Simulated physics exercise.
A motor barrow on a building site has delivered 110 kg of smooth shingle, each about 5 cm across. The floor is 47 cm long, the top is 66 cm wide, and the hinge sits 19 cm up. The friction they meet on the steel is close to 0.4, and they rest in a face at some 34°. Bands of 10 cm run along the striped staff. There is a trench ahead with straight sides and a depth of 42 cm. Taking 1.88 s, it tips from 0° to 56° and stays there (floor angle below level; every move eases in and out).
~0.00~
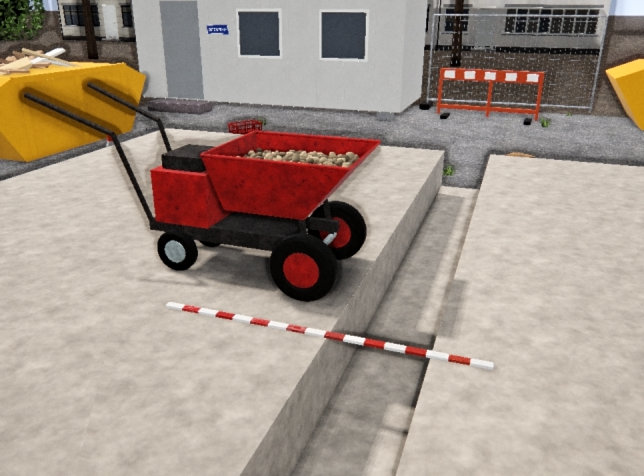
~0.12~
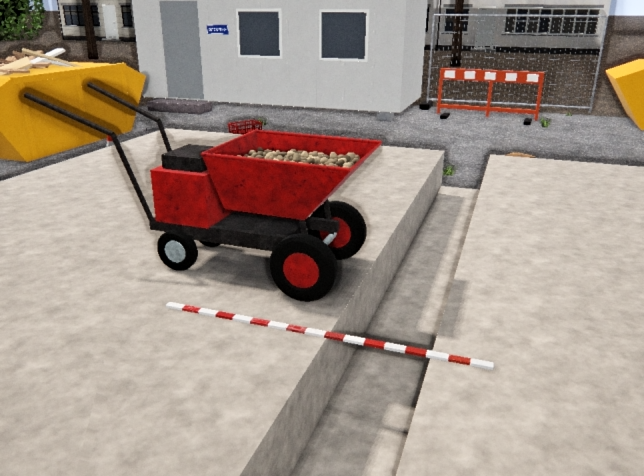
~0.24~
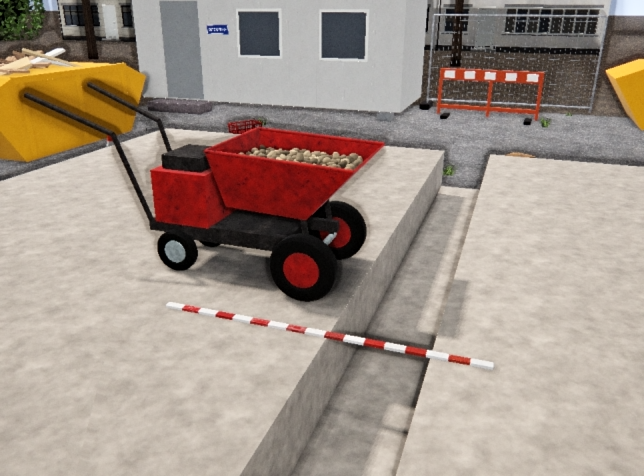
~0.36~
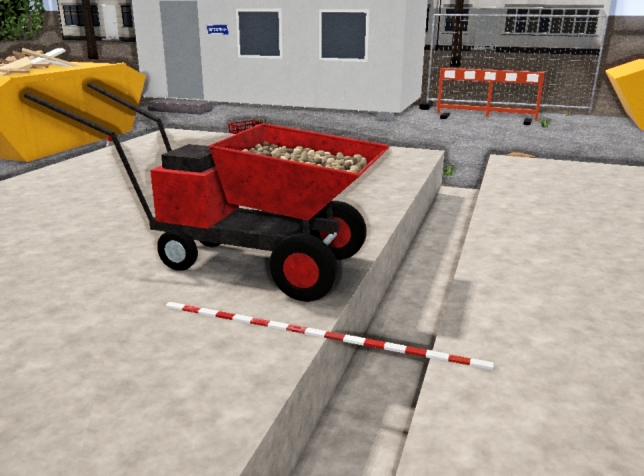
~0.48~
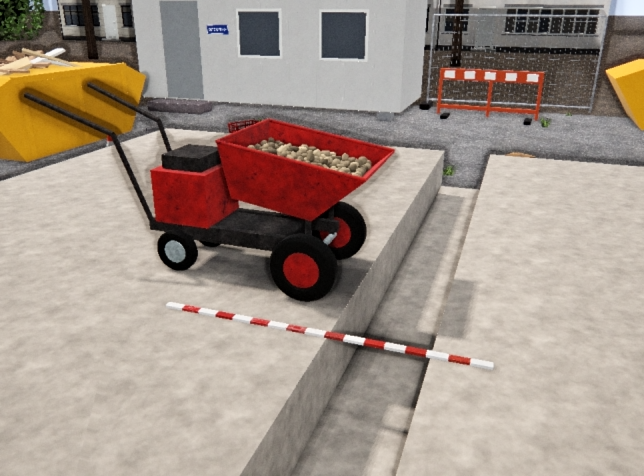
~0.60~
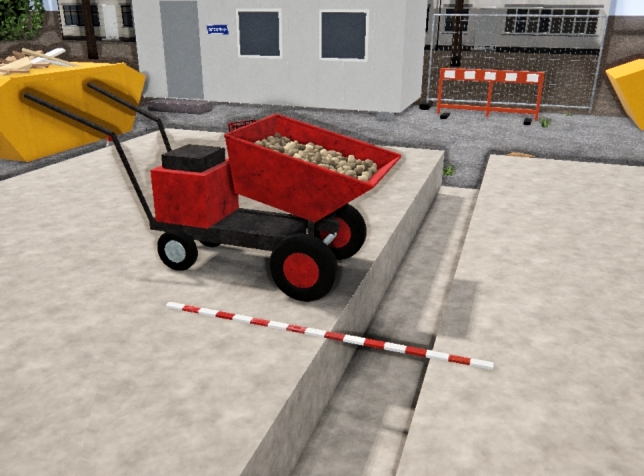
A red motor barrow loaded with pale, rounded stones stands on a concrete slab beside a straight-sided trench, seen from slightly above by a still camera on a building site. A red-and-white striped staff crosses the trench in front, with yellow containers, a grey cabin and an orange barrier behind. The barrow's red skip slowly tilts forward to the right, its back rising slightly, while the wheels stay put.
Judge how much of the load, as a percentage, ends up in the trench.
Around 42 %.
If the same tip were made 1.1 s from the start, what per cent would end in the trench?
It would come to roughly 35 per cent.
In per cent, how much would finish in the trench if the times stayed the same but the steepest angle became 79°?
Then about 55 per cent.
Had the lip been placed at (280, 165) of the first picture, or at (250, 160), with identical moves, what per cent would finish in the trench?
I'd say some 75 per cent and some 60 per cent.
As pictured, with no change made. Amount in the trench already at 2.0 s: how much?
Something like 10 in a hundred.
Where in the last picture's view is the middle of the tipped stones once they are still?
At about pixel (439, 343) in the last view.
After 1.4 s the floor is at 47°; 100 % in the skip; the foremost stones are at (408, 225).
After 2.0 s the floor is at 56°; 81 % in the skip, 8 % in the trench, 11 % past the trench; the foremost stones are at (485, 298).
After 2.3 s the floor is at 56°; 57 % in the skip, 13 % in the trench, 29 % past the trench; the foremost stones are at (550, 314).
After 4.3 s the floor is at 56°; 23 % in the skip, 42 % in the trench, 35 % past the trench; the foremost stones are at (607, 319).
